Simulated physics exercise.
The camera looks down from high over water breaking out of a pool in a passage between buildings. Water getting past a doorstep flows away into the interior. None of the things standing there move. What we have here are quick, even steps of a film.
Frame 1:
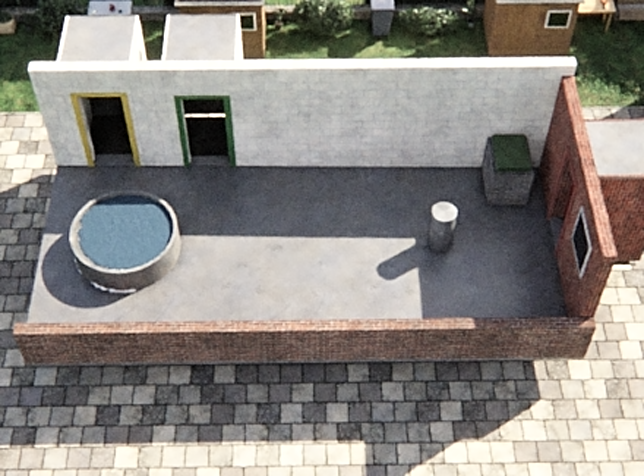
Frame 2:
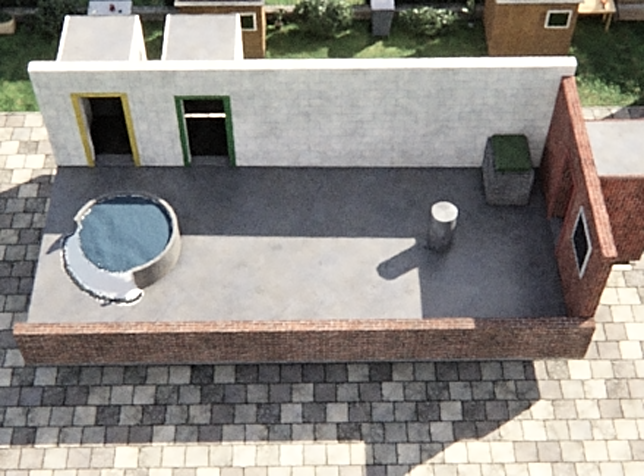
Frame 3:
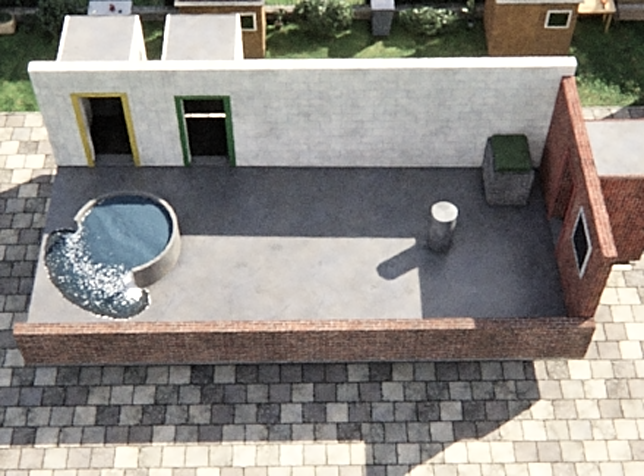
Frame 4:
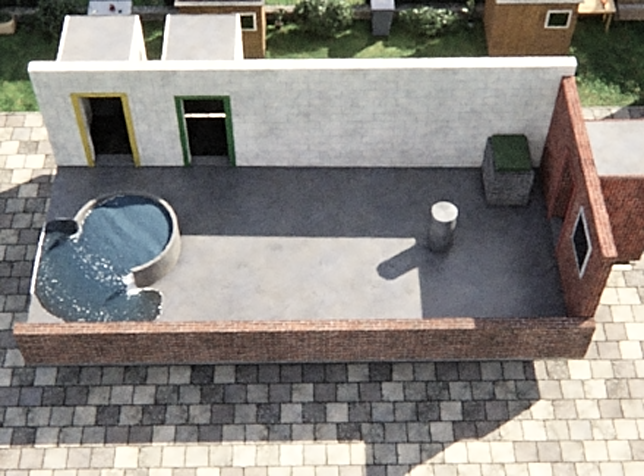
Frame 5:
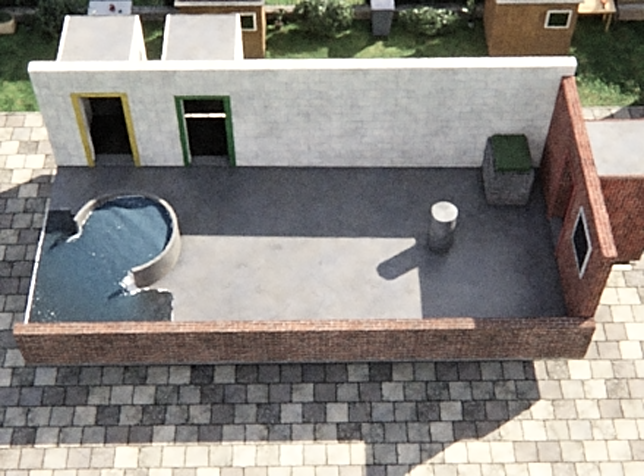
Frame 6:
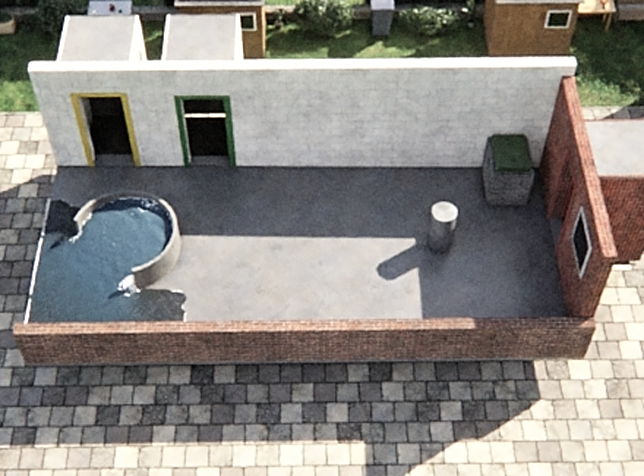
A paved grey yard between a long white wall and low red-brick walls is seen from high above, with cobbles in front and grass behind. A round tank of blue water stands at the left, near yellow-framed and green-framed doorways, with a small grey cylinder and a green-topped block at the right. The tank's front-left side opens and water pours out, foaming, then spreads across the left corner and along the front wall, while the camera stays still.
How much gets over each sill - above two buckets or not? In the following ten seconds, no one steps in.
As I see it, green door: Does not overshoot, yellow door: Does not overshoot, red door: Does not overshoot.
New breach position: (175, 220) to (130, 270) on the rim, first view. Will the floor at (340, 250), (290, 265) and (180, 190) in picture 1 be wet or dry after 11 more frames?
Respectively: Drenched, drenched and parched.
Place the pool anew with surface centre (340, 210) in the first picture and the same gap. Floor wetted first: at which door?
The door in question is the green door.
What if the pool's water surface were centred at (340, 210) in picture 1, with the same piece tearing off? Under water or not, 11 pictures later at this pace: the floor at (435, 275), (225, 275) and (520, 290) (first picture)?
So, in the order given, I'd say unaffected, soaked through, unaffected.
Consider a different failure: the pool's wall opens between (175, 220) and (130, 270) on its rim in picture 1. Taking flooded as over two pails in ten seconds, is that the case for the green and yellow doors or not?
Briefly, the green door falls short while the yellow door falls short.
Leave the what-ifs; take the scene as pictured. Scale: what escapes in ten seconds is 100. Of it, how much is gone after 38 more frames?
Roughly 95 %.
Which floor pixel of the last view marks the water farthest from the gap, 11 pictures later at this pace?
My guess is roughly (299, 341).
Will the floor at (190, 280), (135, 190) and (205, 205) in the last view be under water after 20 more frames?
Taking them as listed, they are waterlogged, spared and spared.
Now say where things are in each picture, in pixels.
The round tank at (124, 232) is whole and still, in the first picture.
Water pours out at (88, 272) and has run to (139, 295), in the second picture.
Water pours out at (88, 273) and has run to (53, 235), in the third picture.
The front is at a hidden place, out from the gap at (88, 274), in the fourth picture.
The front is at a hidden place, out from the gap at (89, 274), in the fifth picture.
Water pours out at (89, 274) and has run to a hidden place, in the sixth picture.
A moment on, water covers 10 % of the floor; the green door not reached, the yellow door not reached, the red door not reached.
Next, water covers 15 % of the floor; the green door not reached, the yellow door not reached, the red door not reached.
Then, water covers 25 % of the floor; the green door not reached, the yellow door not reached, the red door not reached.
Later, water covers 40 % of the floor; the green door not reached, the yellow door not reached, the red door not reached.
In the end, water covers 35 % of the floor; the green door not reached, the yellow door not reached, the red door wet at the sill, nothing in.
